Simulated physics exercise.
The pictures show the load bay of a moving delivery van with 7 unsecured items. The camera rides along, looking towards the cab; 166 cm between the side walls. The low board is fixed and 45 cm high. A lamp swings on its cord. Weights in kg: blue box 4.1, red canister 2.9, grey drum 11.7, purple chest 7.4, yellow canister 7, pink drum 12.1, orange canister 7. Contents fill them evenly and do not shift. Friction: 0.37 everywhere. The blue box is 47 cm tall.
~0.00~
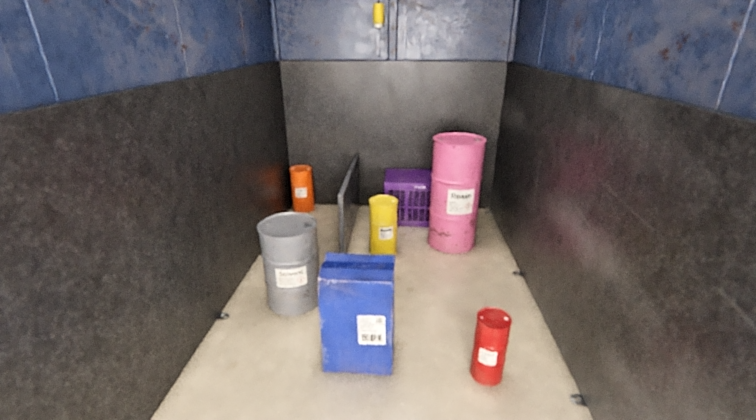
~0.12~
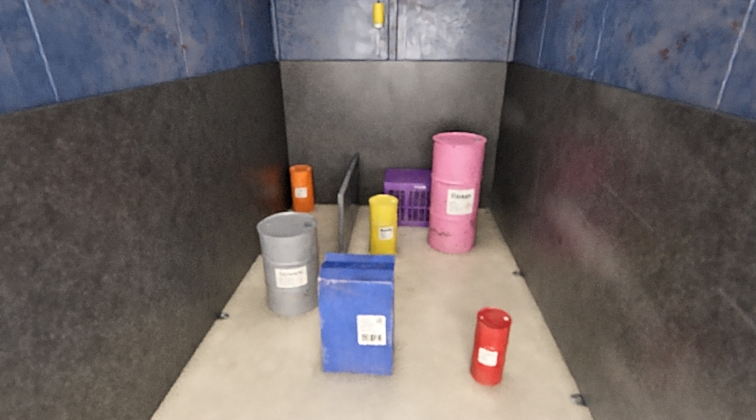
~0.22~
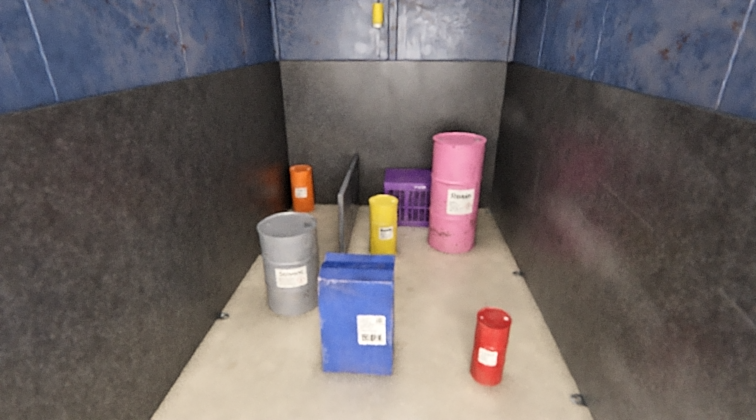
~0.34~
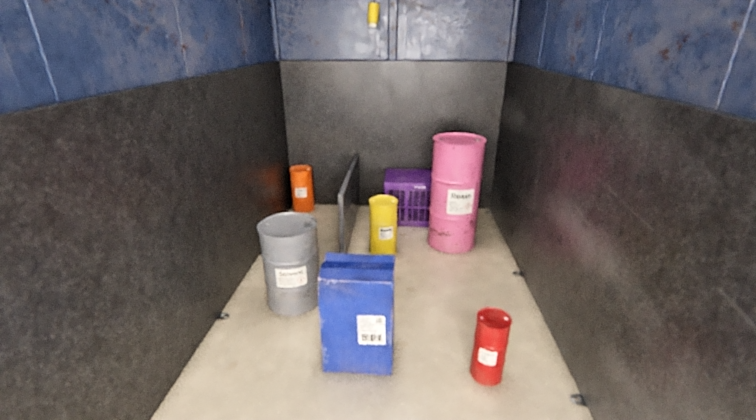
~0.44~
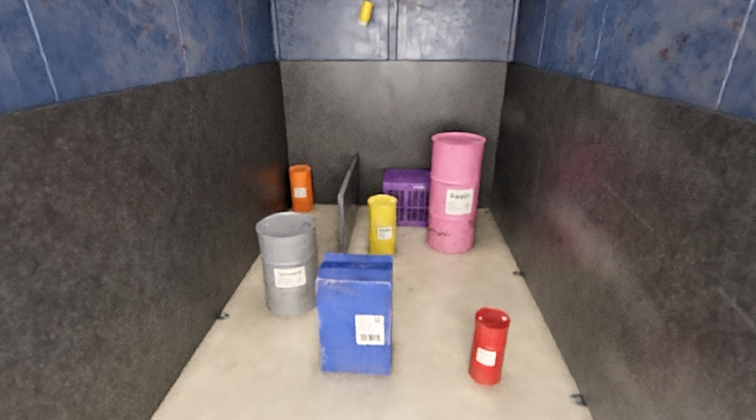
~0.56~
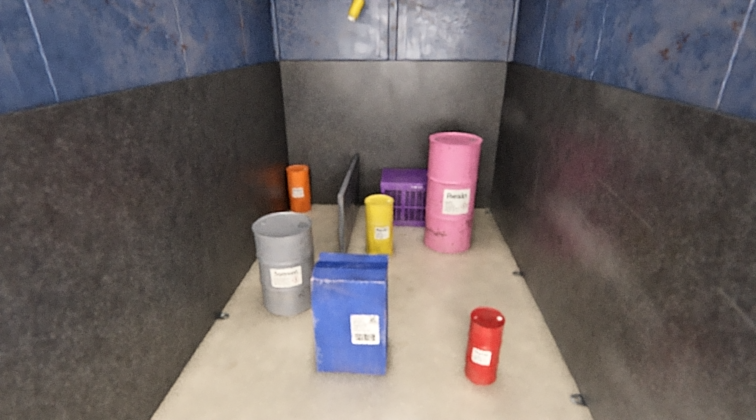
The hanging yellow lamp swings left, then the containers shift slightly left across the floor.
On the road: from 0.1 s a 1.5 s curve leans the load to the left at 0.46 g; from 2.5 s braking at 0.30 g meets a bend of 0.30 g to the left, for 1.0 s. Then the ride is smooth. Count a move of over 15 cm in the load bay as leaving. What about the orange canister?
The orange canister keeps its place.
Around 0.86 s, push 0.46 g left; orange canister shifted 3 cm near (299, 189); yellow canister shifted 13 cm; blue box shifted 13 cm.
Around 1.26 s, push 0.46 g left; orange canister shifted 3 cm near (299, 189); red canister shifted 39 cm; pink drum shifted 39 cm.
Around 1.66 s, no push; orange canister shifted 3 cm near (299, 189); red canister at 7° to upright; pink drum shifted 49 cm.
Finally (4.0 s), not toppled but over 15 cm from the start, blue box, red canister, grey drum, purple chest and pink drum; the other 2 still in place (within 15 cm). In the last view, orange canister near (299, 189).
